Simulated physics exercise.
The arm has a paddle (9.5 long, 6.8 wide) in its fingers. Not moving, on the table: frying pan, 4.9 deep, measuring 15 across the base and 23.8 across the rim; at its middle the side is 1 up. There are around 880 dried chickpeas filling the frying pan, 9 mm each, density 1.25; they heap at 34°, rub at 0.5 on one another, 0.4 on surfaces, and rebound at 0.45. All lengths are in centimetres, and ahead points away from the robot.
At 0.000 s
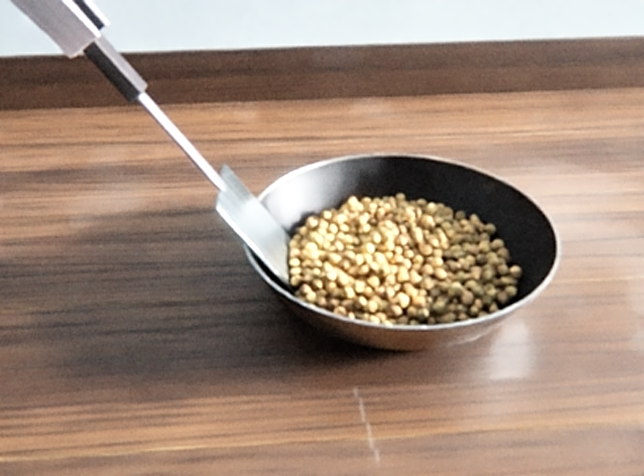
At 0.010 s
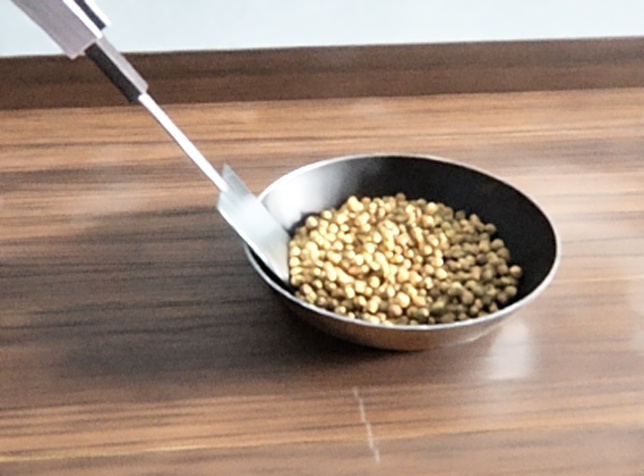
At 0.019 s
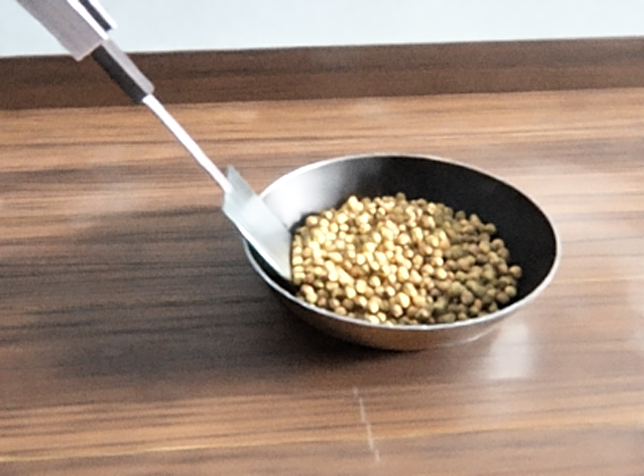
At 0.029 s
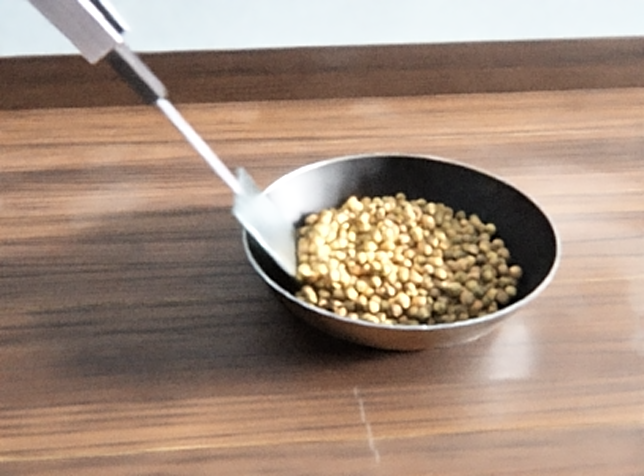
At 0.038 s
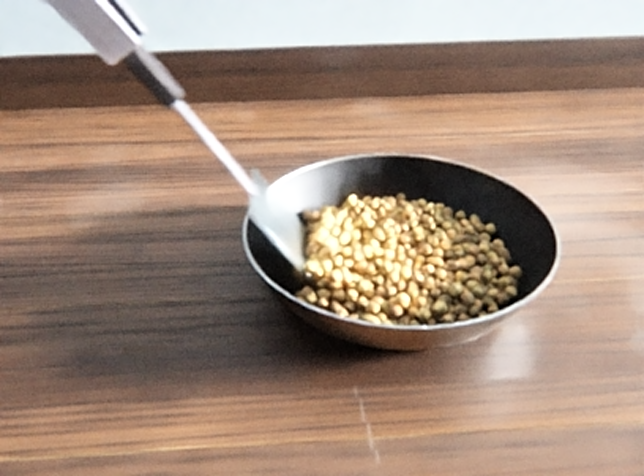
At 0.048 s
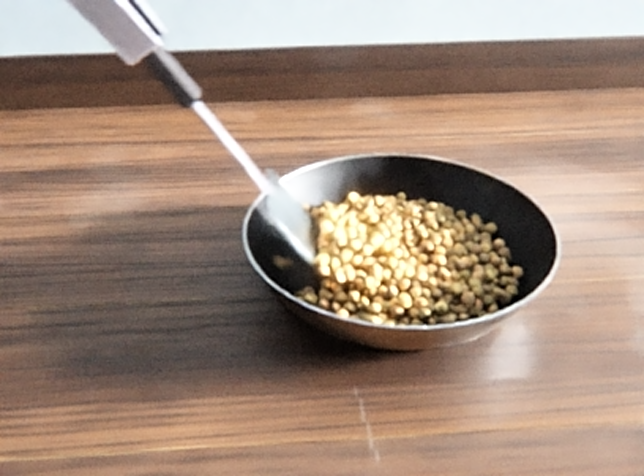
The clip shows a robot arm holding a paddle at the left side of a frying pan of dried chickpeas on a wooden table, then moving it a short way right, pushing into the heap while the pan stays still.
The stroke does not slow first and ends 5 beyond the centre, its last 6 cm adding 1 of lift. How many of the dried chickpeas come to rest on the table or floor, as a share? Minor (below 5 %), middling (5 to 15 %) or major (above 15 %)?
Middling.
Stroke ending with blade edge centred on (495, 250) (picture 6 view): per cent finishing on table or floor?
The share ending on the table or floor is about 25 per cent.
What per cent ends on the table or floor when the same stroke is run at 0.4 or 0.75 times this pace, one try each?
0 and 0 %.
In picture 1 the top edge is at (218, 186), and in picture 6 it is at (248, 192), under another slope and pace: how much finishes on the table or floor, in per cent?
Roughly 0 percent ends up there.
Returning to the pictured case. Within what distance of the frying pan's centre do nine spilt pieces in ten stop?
Roughly 45 cm.
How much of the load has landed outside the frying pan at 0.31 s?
Roughly 8 percent.
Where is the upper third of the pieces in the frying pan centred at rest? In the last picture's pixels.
You'll find it at about (491, 237).
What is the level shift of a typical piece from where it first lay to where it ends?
About 3 cm.
After 0.07 s, sloping 57°, highest piece 7 above the table; 885 in the frying pan.
After 0.09 s, sloping 57°, highest piece 10 above the table; 885 in the frying pan.
After 0.31 s, sloping 57°, highest piece 13 above the table; 807 in the frying pan, 71 on the table or floor, 7 on the blade or in flight.
After 1.36 s, sloping 57°, highest piece 6 above the table; 805 in the frying pan, 80 on the table or floor.
At rest, 805 in the frying pan, 80 on the table or floor. That is 9 % on the table or floor.
